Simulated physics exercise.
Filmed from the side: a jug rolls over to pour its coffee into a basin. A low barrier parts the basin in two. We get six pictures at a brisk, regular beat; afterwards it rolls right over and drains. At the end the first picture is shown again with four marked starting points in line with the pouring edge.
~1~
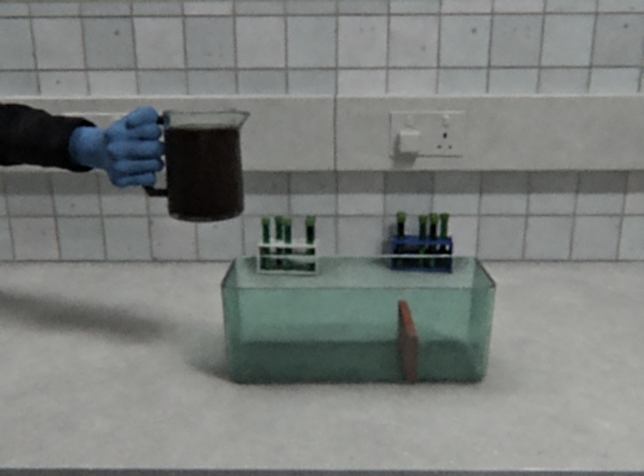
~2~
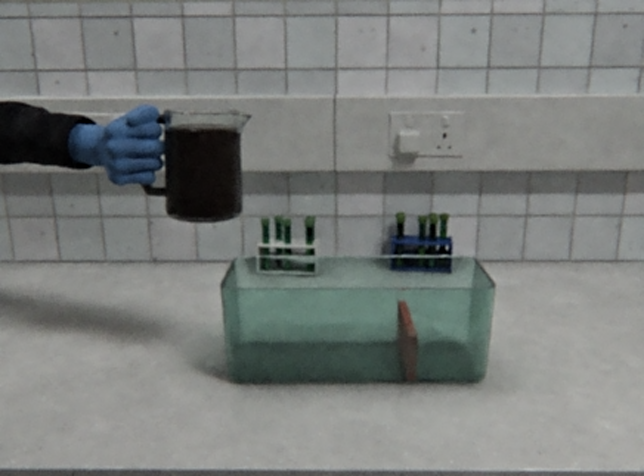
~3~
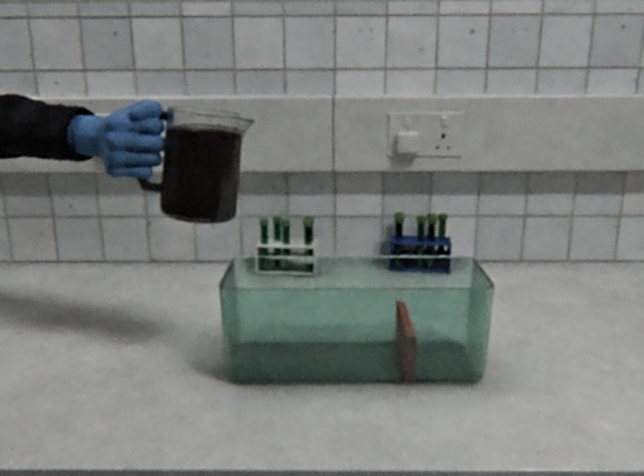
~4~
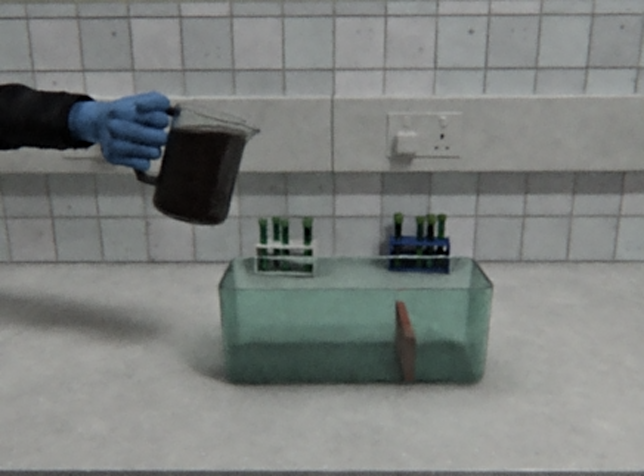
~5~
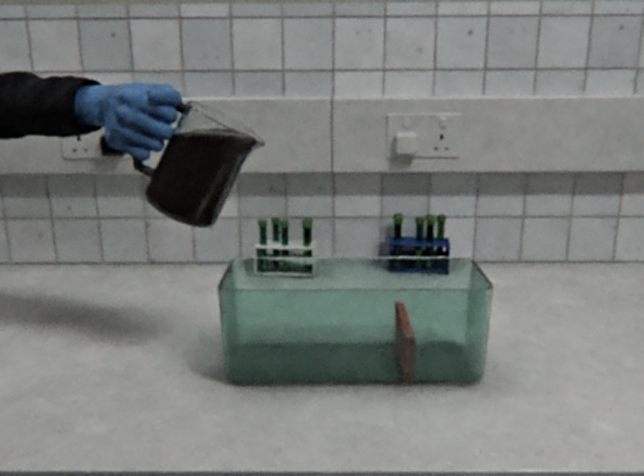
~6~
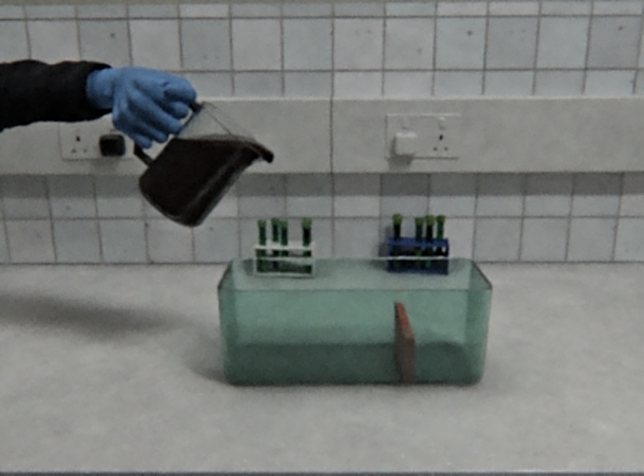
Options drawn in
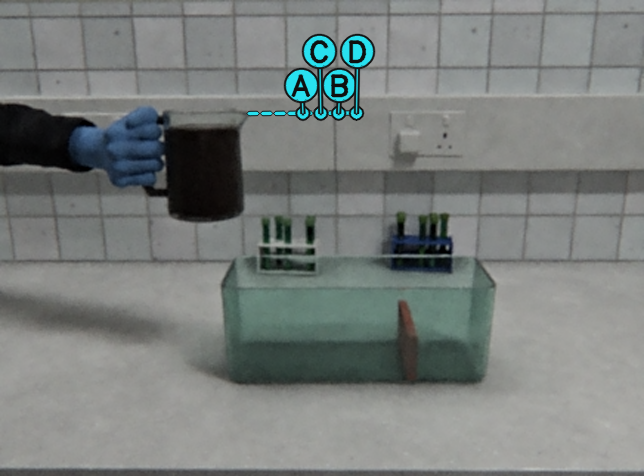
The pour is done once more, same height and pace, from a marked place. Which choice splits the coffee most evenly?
Go for B.
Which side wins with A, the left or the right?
The left one.
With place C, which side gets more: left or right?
The left one.
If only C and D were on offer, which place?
D it is.
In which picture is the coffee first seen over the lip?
Picture 6.
On the marked copy, A at (302, 113); B at (338, 113); C at (320, 113); D at (356, 113).
Choosing A, about 94 % ends left of the wall and 3 % right of it; 3 % is lost outside.
Choosing B, about 52 % ends left of the wall and 46 % right of it.
Choosing C, about 91 % ends left of the wall and 5 % right of it; 4 % is lost outside.
Choosing D, about 16 % ends left of the wall and 82 % right of it.
